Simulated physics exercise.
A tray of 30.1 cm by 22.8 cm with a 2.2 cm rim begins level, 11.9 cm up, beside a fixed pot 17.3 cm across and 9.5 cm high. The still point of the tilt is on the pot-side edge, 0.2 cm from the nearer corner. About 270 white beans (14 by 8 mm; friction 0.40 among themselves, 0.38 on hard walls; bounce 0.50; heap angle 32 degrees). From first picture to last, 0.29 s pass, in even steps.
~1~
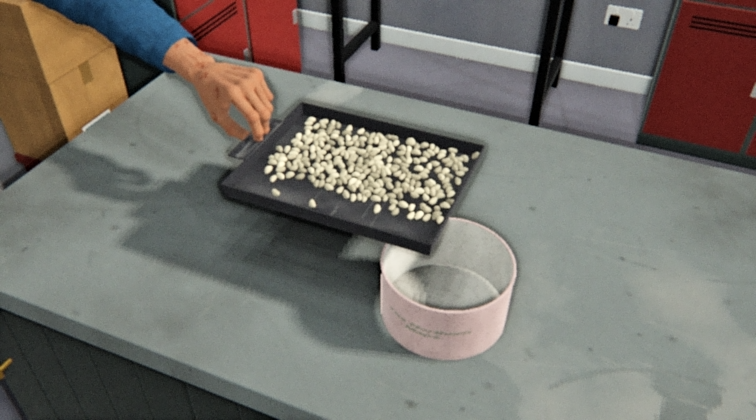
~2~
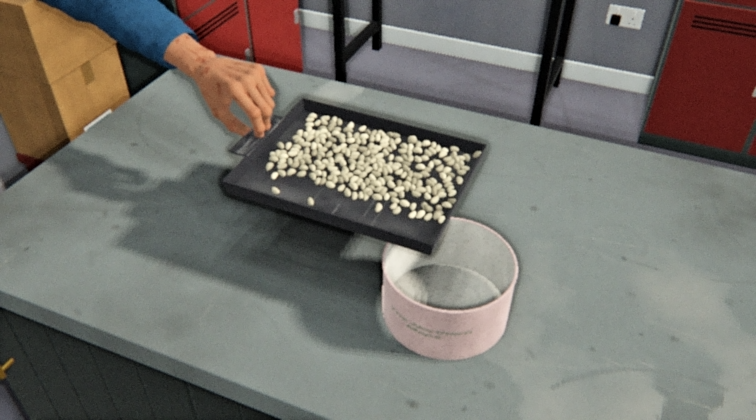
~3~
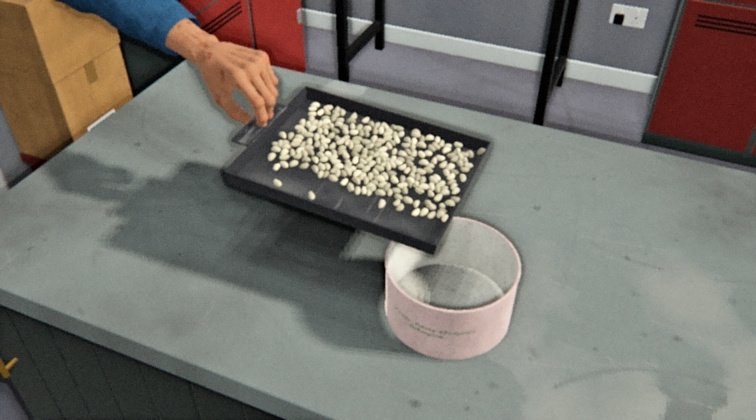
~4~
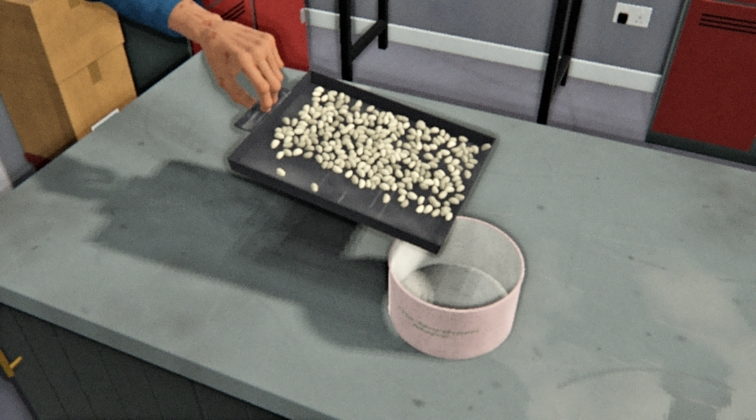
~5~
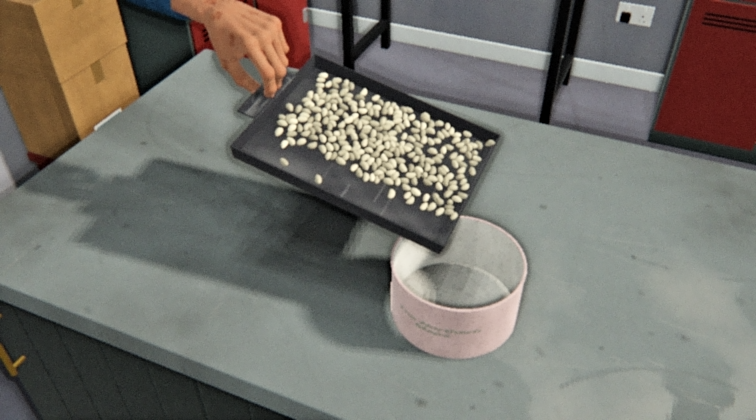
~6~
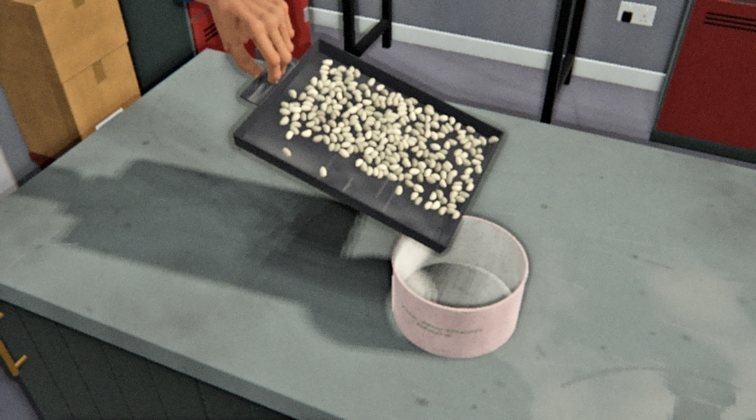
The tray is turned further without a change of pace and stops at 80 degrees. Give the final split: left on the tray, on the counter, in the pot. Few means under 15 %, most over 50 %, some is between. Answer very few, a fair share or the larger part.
Tray a fair share, counter very few, pot the larger part.
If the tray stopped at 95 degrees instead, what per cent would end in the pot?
In that case some 85 per cent.
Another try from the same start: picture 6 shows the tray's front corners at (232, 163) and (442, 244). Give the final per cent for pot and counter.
Pot 75, counter 20.
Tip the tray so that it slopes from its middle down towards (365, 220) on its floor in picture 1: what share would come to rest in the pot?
About 50 per cent.
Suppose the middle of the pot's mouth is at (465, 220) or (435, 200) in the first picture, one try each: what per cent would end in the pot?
About 25 and 0 per cent.
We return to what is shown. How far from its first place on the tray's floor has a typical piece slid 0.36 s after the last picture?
About 9 cm.
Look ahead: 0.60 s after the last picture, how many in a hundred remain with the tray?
Roughly 75 per cent.
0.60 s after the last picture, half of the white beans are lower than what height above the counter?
Some 16 cm.
Then, 0.36 s after the last picture, tilt 49 degrees; the tray holds 100 %, the pot 0 %.
Then, 0.60 s after the last picture, tilt 69 degrees; the tray holds 75 %, the pot 15 %.
Then, 0.95 s after the last picture, tilt 80 degrees; the tray holds 35 %, the pot 60 %.
In the end, tray 20 %, counter 5 %, pot 70 %.
